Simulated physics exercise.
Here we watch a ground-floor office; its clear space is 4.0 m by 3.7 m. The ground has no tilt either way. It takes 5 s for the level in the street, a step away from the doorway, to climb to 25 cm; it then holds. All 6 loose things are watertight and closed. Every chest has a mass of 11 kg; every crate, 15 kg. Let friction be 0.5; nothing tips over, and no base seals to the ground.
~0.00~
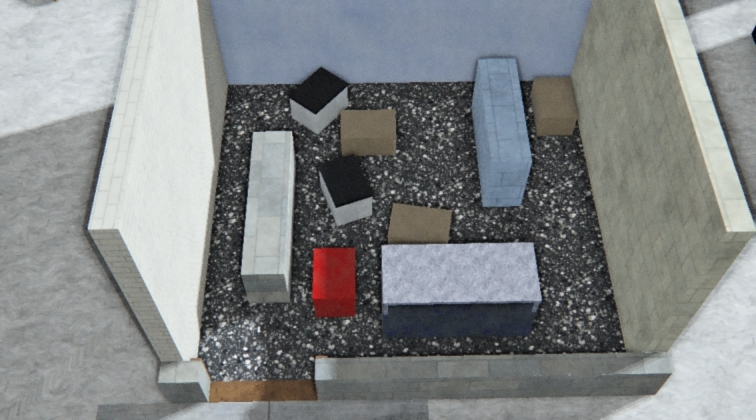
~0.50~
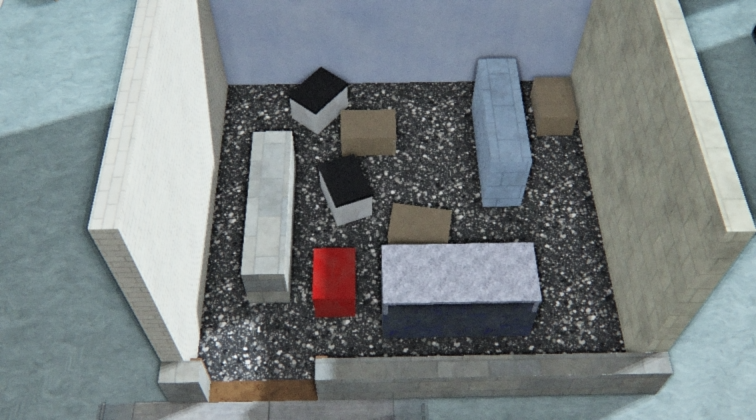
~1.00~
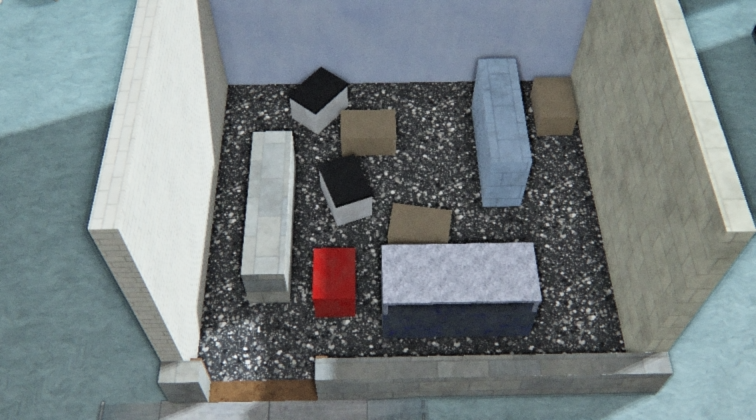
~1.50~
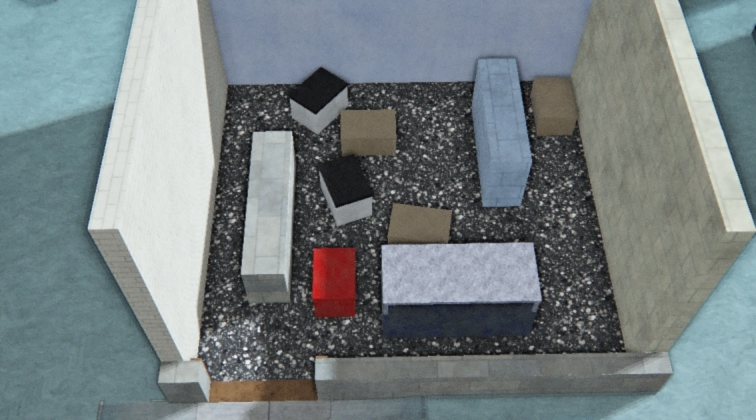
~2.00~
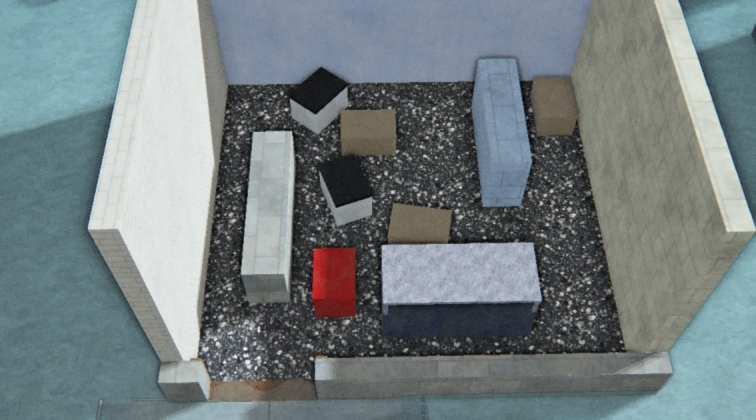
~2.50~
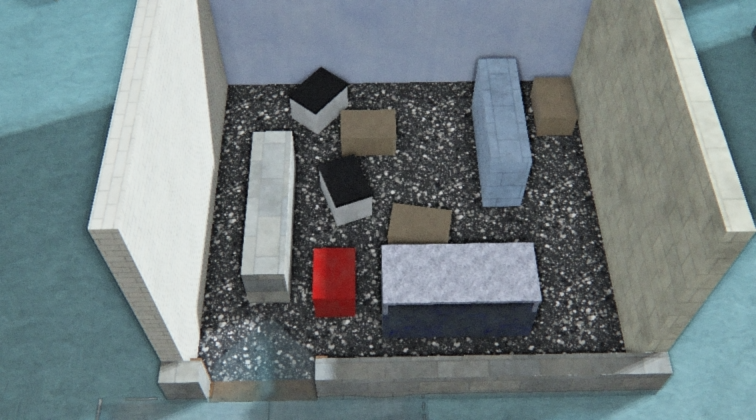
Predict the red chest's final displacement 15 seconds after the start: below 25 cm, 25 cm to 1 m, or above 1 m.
Goes a long way.
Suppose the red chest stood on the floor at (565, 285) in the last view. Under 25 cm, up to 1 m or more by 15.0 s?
In that run it wanders a bit.
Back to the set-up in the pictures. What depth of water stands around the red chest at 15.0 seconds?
10 cm, roughly.
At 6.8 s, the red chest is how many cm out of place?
About 120 cm by then.
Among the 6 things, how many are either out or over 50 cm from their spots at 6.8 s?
I make it 1.
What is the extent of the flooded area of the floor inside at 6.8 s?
Somewhere around 9.0 m2, roughly.
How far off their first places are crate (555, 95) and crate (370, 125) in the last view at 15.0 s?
300 cm and 150 cm respectively.
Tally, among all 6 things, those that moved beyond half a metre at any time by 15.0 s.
The tally stands at 6.
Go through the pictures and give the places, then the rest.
The first frame shows the red chest at (334, 273) rests on the ground; water covers 0.0 m2; 0 of 6 have shifted.
The second frame shows the red chest at (334, 273) rests on the ground; 0.0 m2 under water; 0 of 6 have shifted.
The third frame shows the red chest at (334, 273) rests on the ground; water covers 0.0 m2; 0 of 6 have shifted.
The fourth frame shows the red chest at (334, 273), on the bottom; 0.0 m2 under water; 0 of 6 have shifted.
The fifth frame shows the red chest at (334, 273), on the bottom; water covers 0.0 m2; 0 of 6 have shifted.
The sixth frame shows the red chest at (334, 273), on the bottom; water covers 0.4 m2; 0 of 6 have shifted.
After 3.5 s the red chest is near (335, 273), 0.0 m from its start, aground; 0 afloat.
After 6.8 s the red chest is near (330, 171), 1.2 m from its start, afloat; 2 afloat.
After 11.0 s the red chest is near (308, 129), 1.7 m from its start, afloat; 5 afloat.
After 15.0 s the red chest is near (366, 138), 1.6 m from its start, afloat; 6 afloat.
